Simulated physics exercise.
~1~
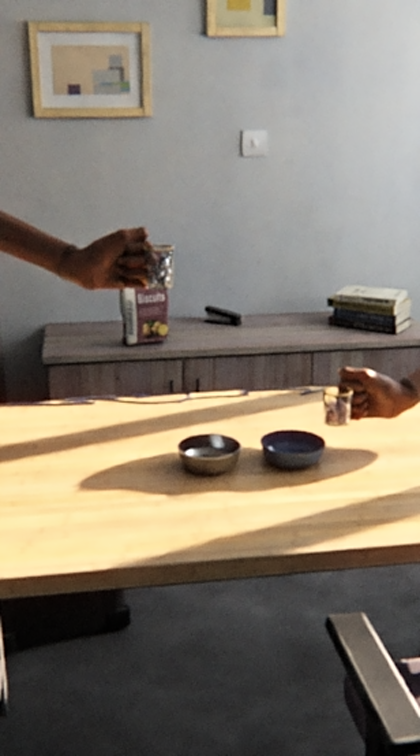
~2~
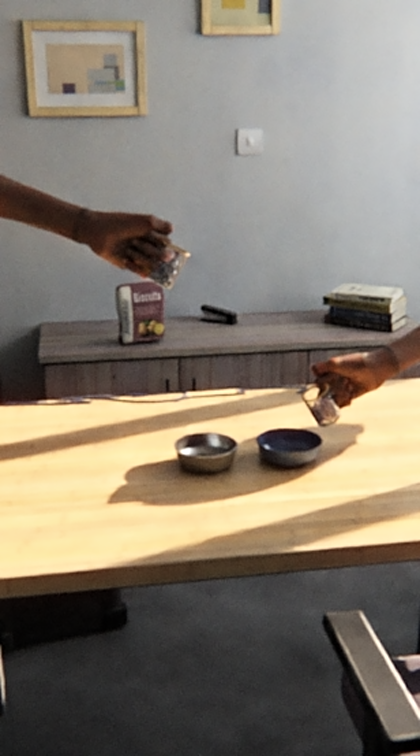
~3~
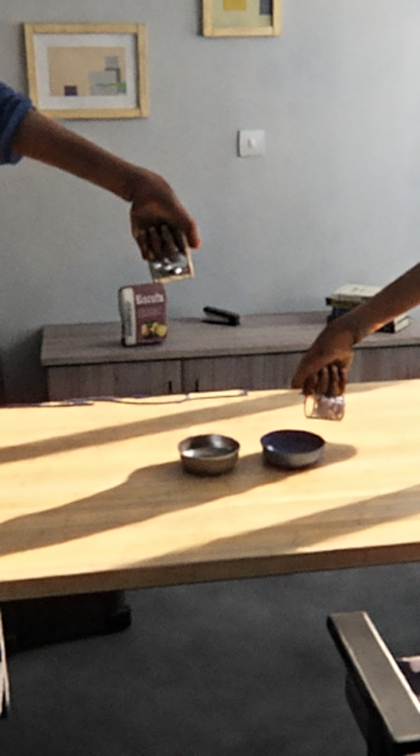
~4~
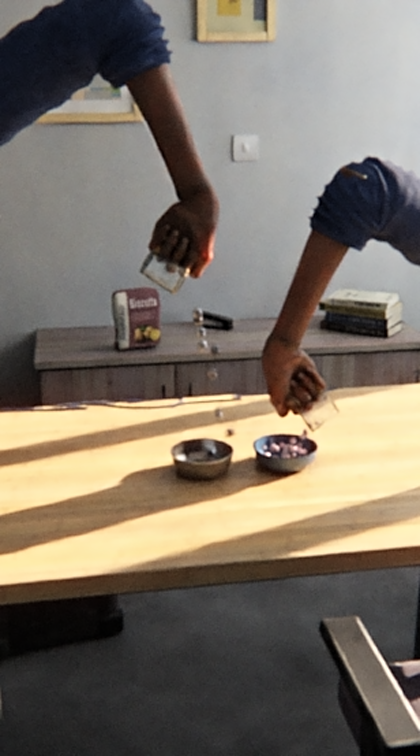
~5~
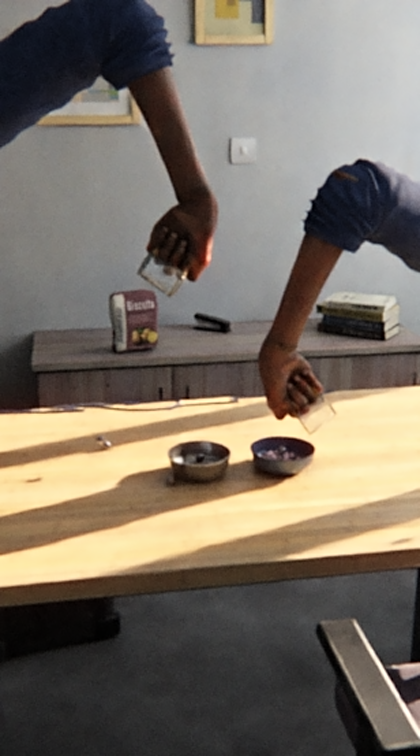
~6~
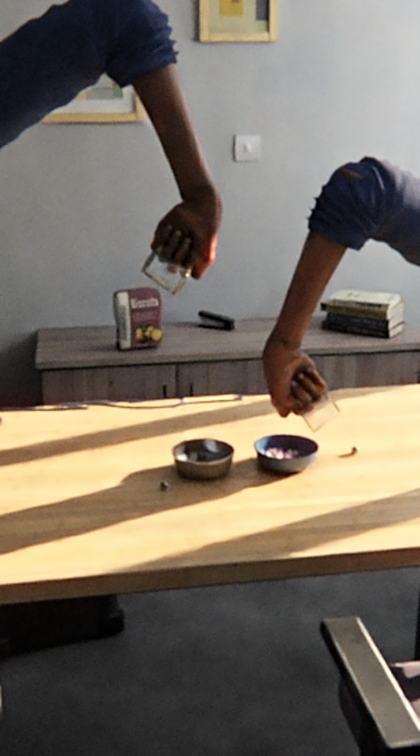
At the start, two hands hold small clear cups of little loose pieces above a wooden table, the left cup much higher than the right. Below them sit two shallow bowls, a grey metallic one on the left and a dark blue one on the right. The hands tilt both cups onto their sides, then turn them upside down. The right cup's pieces drop into the blue bowl, while the left cup's fall farther and scatter around the grey one. By the end, both emptied cups remain inverted, the blue bowl holds its load, and the grey bowl has only some.
